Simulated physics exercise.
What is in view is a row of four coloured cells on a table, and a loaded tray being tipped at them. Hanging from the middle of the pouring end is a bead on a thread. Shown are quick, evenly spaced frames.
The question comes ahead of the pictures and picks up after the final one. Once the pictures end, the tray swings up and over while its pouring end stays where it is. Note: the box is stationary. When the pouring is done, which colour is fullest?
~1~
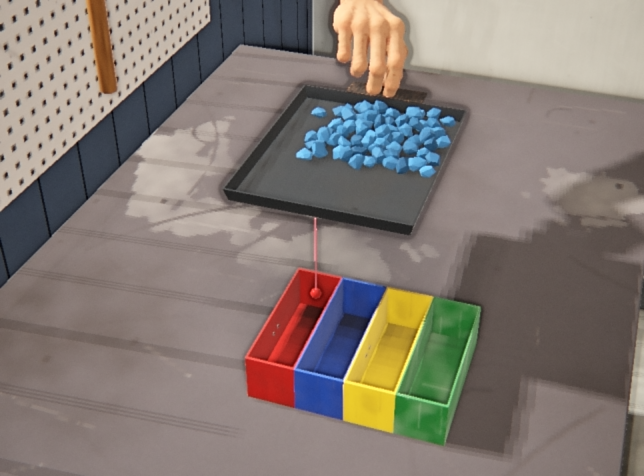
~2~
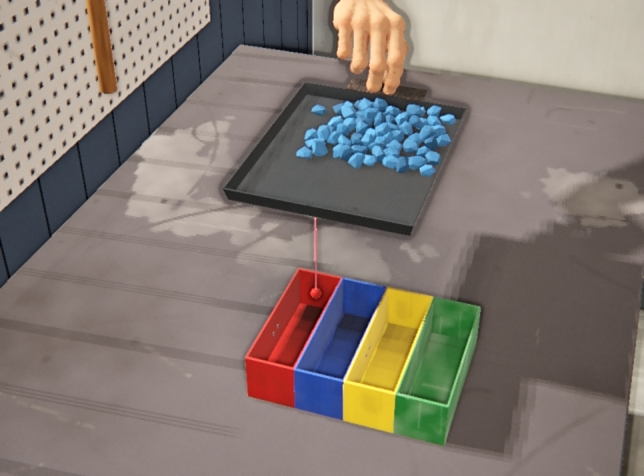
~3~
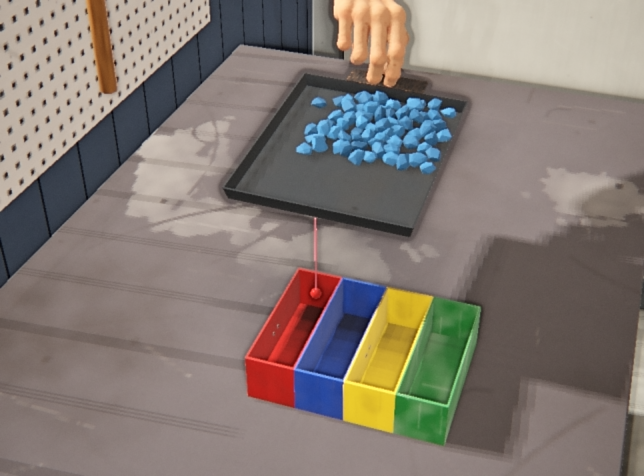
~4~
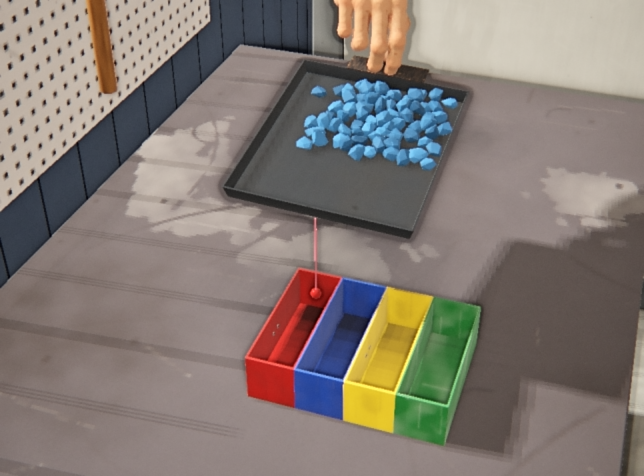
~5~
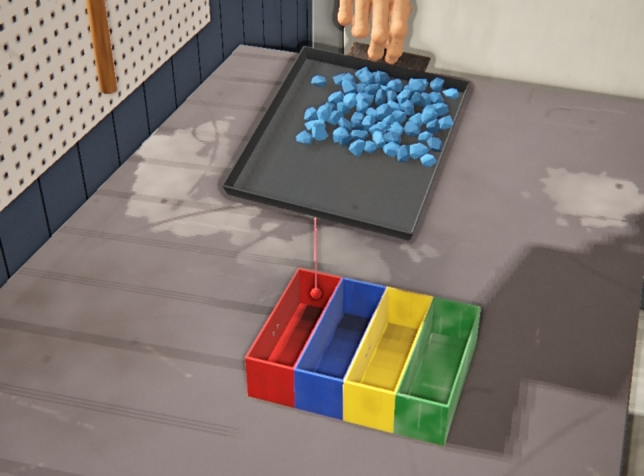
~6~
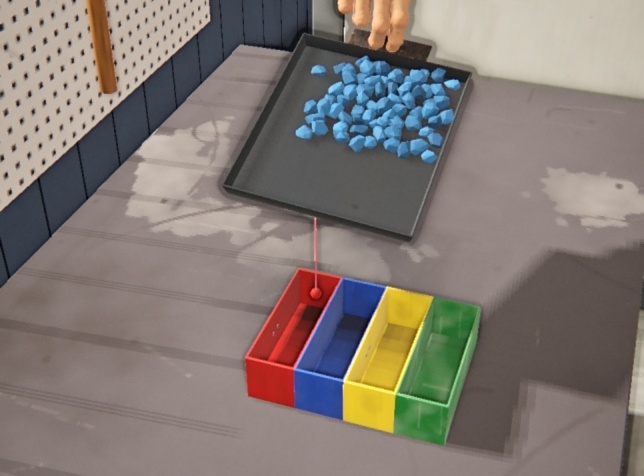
Fullest: The yellow cell.
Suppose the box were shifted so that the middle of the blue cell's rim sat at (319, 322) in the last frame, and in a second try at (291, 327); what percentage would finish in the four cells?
In turn 100 and 90 in a hundred.
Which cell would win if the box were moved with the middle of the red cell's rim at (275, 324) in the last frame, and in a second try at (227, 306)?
Yellow, then the green cell.
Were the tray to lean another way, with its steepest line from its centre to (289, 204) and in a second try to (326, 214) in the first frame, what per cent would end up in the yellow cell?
In turn some 0 and 20 per cent.
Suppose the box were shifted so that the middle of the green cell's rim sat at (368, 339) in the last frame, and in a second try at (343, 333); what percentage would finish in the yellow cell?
Around 20 % followed by around 10 %.
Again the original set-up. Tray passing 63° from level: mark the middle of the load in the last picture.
I'd mark the middle close to (376, 215).
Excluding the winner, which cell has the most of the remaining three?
Runner-up - that blue cell.
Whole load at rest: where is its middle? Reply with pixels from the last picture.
I'd put the middle somewhere around (372, 379).
Just after the last frame, tray tipped steeply; the larger part on the tray; about a tenth in the yellow cell; about a tenth in the blue cell; just a few in the green cell; about a tenth falling or outside the box.
A moment on, tray tipped past a quarter turn; just a few on the tray; roughly half in the yellow cell; roughly a quarter in the blue cell; about a tenth in the green cell; about a tenth in the red cell; about a tenth falling or outside the box.
Further on, tray tipped past a quarter turn; roughly half in the yellow cell; roughly a quarter in the blue cell; about a tenth in the green cell; about a tenth in the red cell; just a few falling or outside the box.
When it is over, tray tipped past a quarter turn; roughly half in the yellow cell; roughly a quarter in the blue cell; about a tenth in the green cell; about a tenth in the red cell; just a few outside the box.
